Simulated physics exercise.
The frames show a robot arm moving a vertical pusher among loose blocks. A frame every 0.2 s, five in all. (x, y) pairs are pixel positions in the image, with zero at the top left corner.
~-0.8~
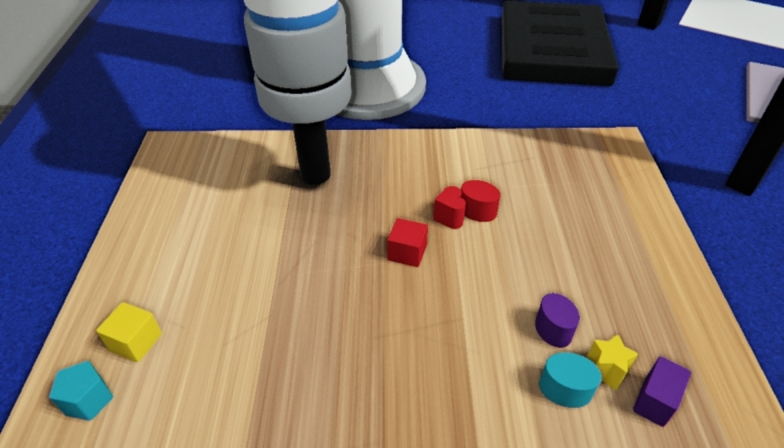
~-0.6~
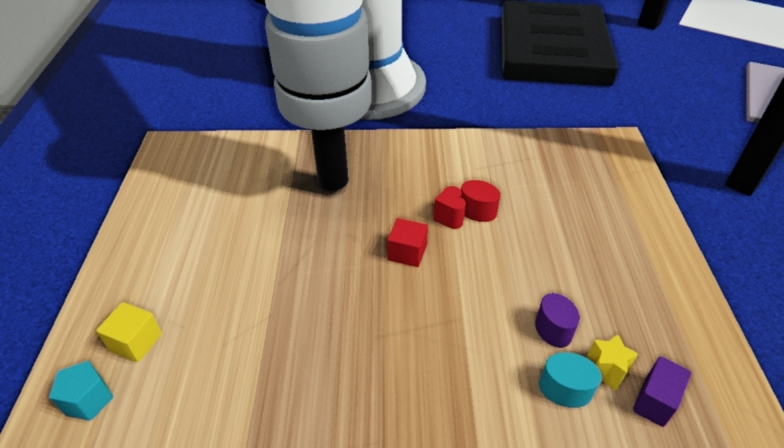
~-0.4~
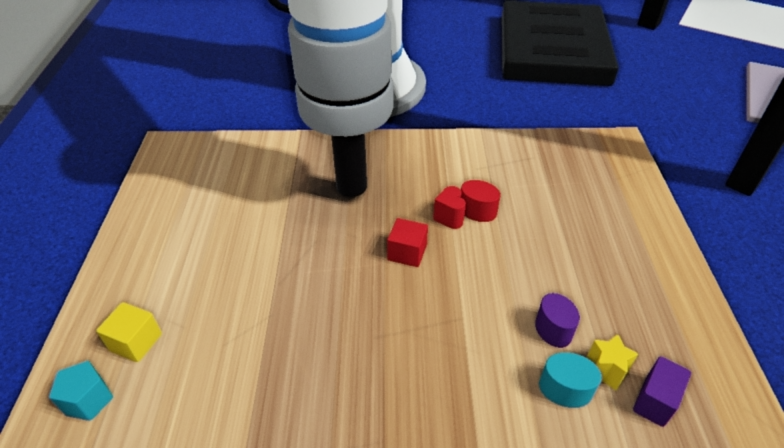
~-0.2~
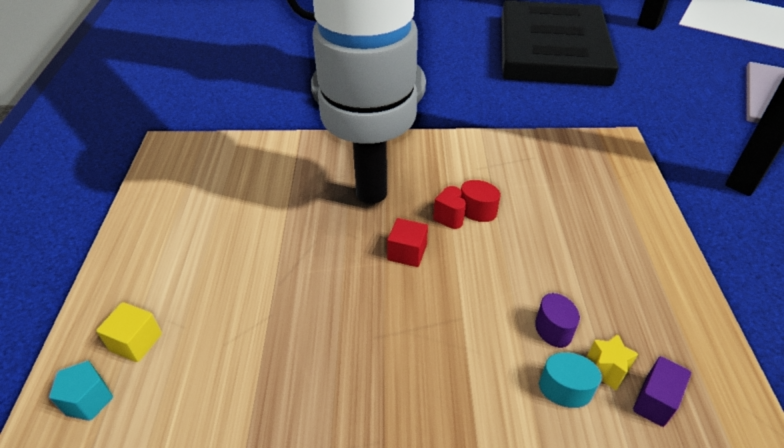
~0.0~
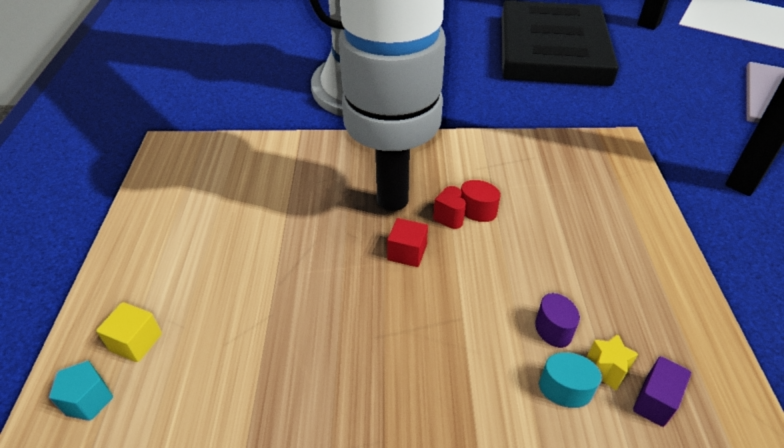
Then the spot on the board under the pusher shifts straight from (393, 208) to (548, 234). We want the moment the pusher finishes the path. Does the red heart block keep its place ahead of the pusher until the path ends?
In short: Yes.
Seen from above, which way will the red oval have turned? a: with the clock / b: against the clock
b.
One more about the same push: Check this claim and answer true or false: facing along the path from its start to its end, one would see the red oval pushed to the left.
Answer: True.
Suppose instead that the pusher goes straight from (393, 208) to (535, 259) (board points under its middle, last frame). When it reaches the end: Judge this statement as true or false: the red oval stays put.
The statement is incorrect.
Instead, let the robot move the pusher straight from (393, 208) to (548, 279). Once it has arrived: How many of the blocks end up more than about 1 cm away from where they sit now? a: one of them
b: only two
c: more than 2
b
On the path given first. One third of the way, pusher (445, 210); red heart block (476, 200), turned 35° anticlockwise; red oval (496, 188).
Two thirds of the way, pusher (496, 218); red heart block (530, 204), turned 60° anticlockwise; red oval (528, 183), turned 60° anticlockwise.
At the end, pusher (550, 227); red four-sided block not moved; red heart block (583, 208), turned 75° anticlockwise; red oval (528, 183), turned 60° anticlockwise.
